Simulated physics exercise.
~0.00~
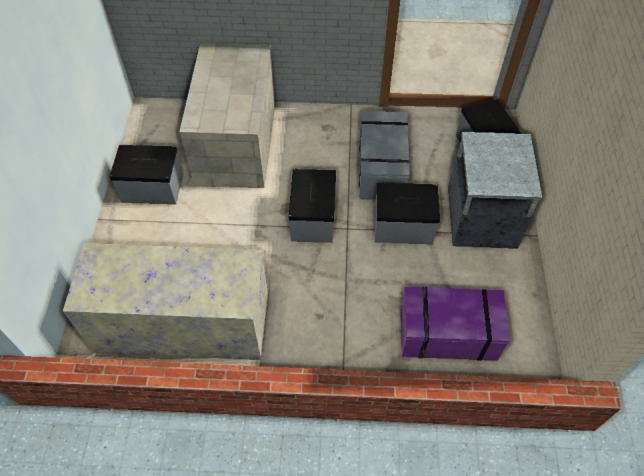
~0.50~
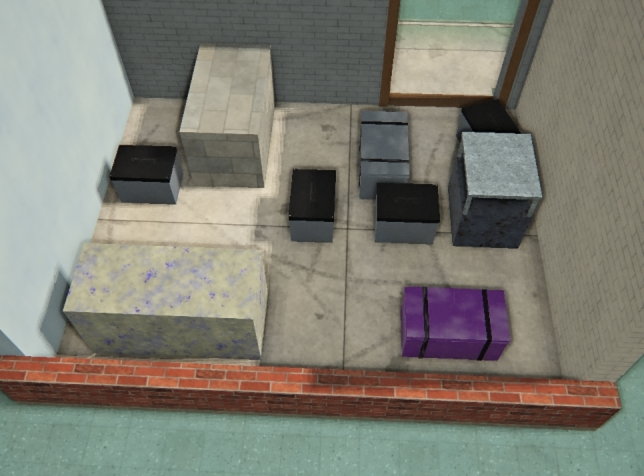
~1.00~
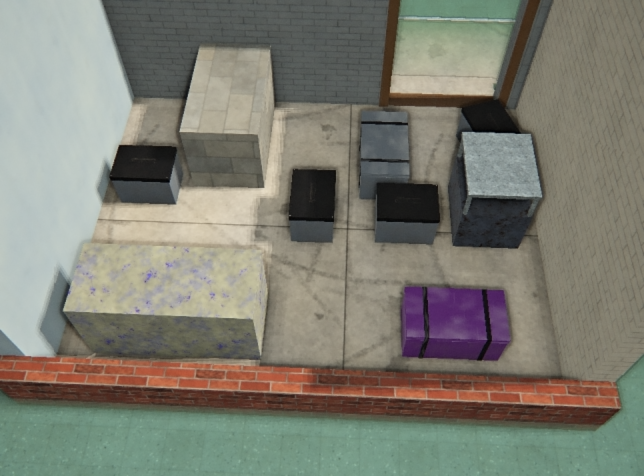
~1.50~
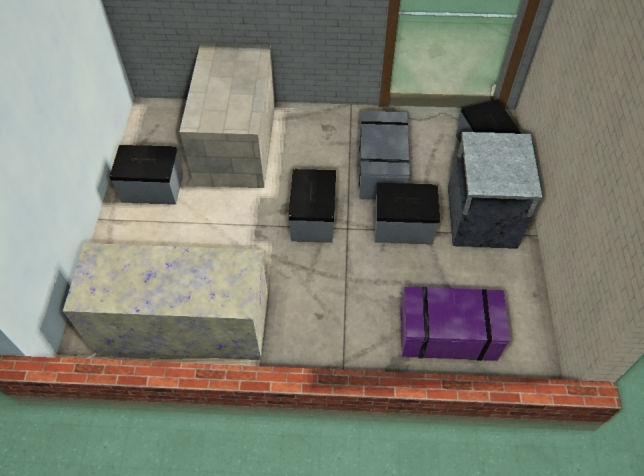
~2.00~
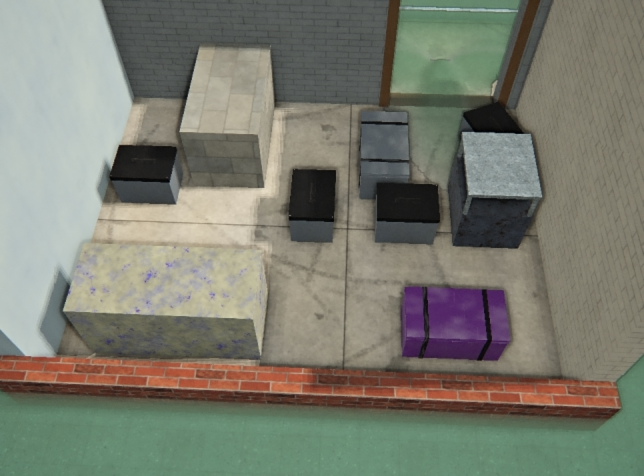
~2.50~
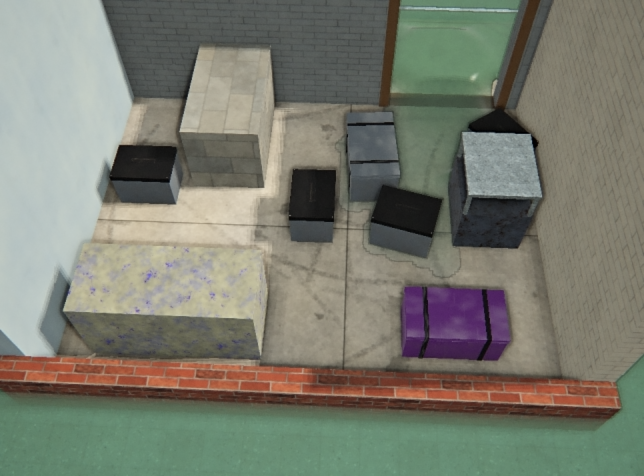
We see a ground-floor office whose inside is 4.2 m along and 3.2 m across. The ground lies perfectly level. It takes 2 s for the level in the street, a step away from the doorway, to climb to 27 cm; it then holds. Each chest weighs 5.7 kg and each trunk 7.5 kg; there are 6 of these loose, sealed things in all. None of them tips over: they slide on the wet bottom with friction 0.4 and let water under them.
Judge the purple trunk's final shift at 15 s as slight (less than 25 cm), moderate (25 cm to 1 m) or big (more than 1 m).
It winds up a bit off.
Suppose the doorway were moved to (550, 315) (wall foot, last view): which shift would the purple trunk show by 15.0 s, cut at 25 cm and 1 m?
Well, the purple trunk shifts somewhat in that setup.
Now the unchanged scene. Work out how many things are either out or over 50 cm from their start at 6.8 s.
Count: 4.
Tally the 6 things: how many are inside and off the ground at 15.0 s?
6 at that moment.
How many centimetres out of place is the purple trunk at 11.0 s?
It has shifted about 60 cm.
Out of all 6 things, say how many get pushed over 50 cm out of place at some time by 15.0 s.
That adds up to 5.
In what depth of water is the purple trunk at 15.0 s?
21 cm or so.
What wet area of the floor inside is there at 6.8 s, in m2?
Somewhere about 11.5 m2, give or take.
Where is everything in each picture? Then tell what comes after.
In the first frame, the purple trunk at (456, 313) rests on the ground; water covers 0.0 m2; 0 of 6 have shifted.
In the second frame, the purple trunk at (456, 313) rests on the ground; water covers 0.0 m2; 0 of 6 have shifted.
In the third frame, the purple trunk at (456, 313), on the bottom; 0.0 m2 under water; 0 of 6 have shifted.
In the fourth frame, the purple trunk at (456, 313), on the bottom; 0.1 m2 under water; 0 of 6 have shifted.
In the fifth frame, the purple trunk at (456, 313), on the bottom; 0.8 m2 under water; 1 of 6 have shifted.
In the sixth frame, the purple trunk at (456, 313) rests on the ground; 2.0 m2 under water; 3 of 6 have shifted.
After 3.5 s the purple trunk is near (470, 351), 0.3 m from its start, aground; 1 afloat.
After 6.8 s the purple trunk is near (472, 262), 0.5 m from its start, afloat; 6 afloat.
After 11.0 s the purple trunk is near (418, 243), 0.6 m from its start, afloat; 6 afloat.
After 15.0 s the purple trunk is near (402, 303), 0.4 m from its start, afloat; 6 afloat.
